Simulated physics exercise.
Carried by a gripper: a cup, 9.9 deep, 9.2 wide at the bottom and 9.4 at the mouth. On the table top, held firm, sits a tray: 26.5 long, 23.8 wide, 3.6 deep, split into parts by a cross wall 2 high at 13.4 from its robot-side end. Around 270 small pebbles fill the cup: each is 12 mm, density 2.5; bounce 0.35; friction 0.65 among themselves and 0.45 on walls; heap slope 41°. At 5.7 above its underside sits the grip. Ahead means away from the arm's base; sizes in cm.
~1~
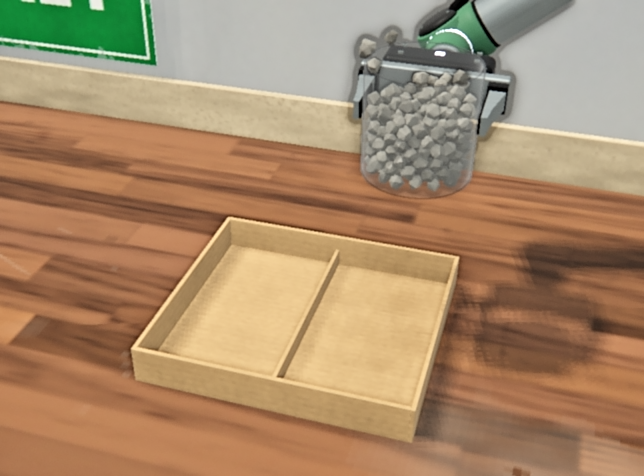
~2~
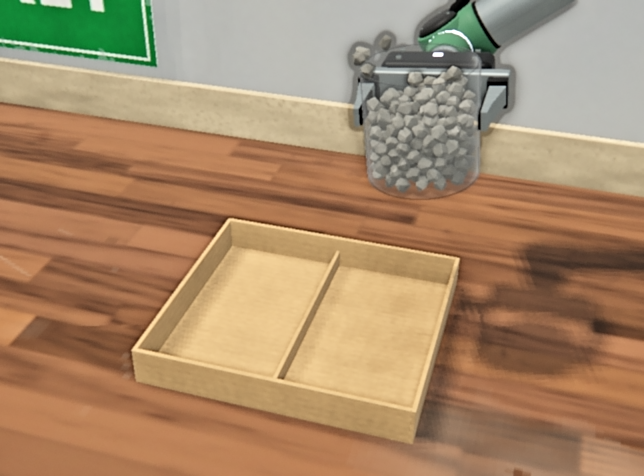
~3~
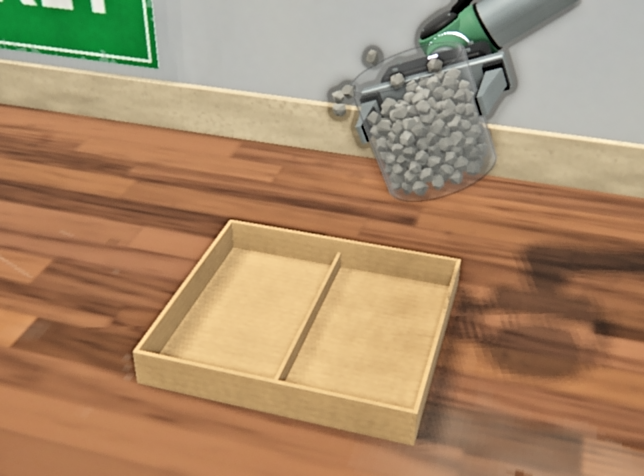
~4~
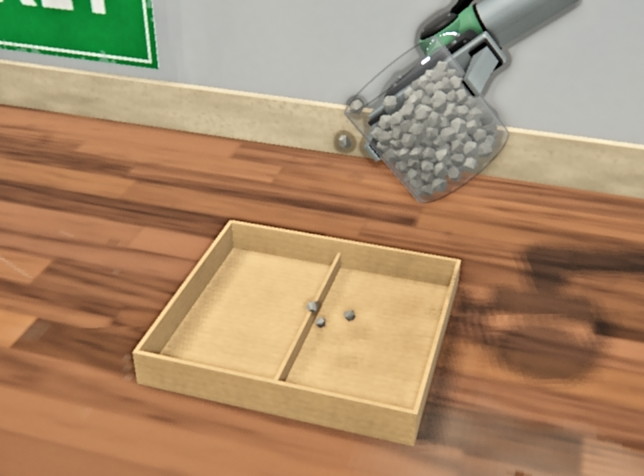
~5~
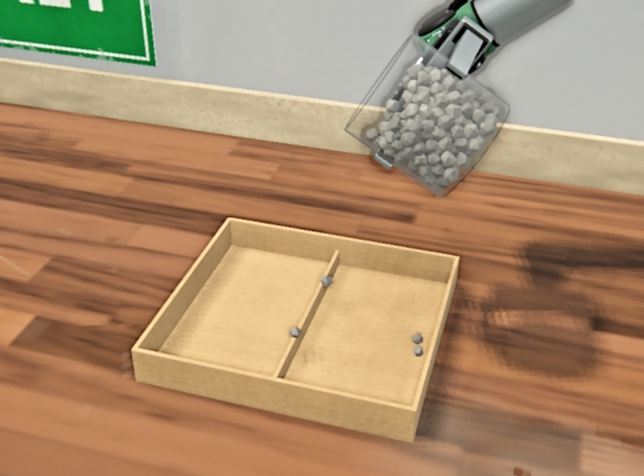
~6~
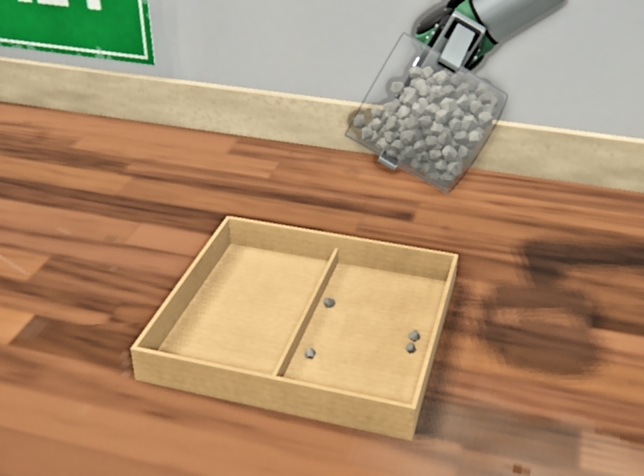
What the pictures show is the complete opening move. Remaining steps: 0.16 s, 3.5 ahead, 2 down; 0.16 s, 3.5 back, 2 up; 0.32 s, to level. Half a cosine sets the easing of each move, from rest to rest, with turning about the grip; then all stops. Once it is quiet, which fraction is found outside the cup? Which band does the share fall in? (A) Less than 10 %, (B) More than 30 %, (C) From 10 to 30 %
The answer is A.
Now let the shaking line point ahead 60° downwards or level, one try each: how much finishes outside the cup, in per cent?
Near 0 and 5 percent respectively.
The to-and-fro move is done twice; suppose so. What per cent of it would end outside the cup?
I'd expect something close to 0 per cent.
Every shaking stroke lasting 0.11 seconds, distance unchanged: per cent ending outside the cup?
I'd expect close to 5 in a hundred.
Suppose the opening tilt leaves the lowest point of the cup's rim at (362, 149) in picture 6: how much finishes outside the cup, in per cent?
The share is around 15 %.
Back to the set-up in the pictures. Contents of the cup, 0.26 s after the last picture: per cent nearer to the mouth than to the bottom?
Around 35 percent.
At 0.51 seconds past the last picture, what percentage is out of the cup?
About 0 in a hundred parts are out.
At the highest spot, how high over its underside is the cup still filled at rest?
I'd say close to 9.5 cm.
Then, 0.26 s later, tilted 65° forward, highest piece 28 above the table; 268 in the cup, 4 in the robot-side part.
Then, 0.51 s later, tilted 22° forward, highest piece 29 above the table; 268 in the cup, 4 in the robot-side part.
Then, 0.84 s later, level, highest piece 30 above the table; 268 in the cup, 4 in the robot-side part.
Then, 1.89 s later, level, highest piece 30 above the table; 268 in the cup, 4 in the robot-side part.
At rest, 268 in the cup, 4 in the robot-side part. That is 1 % outside the cup.
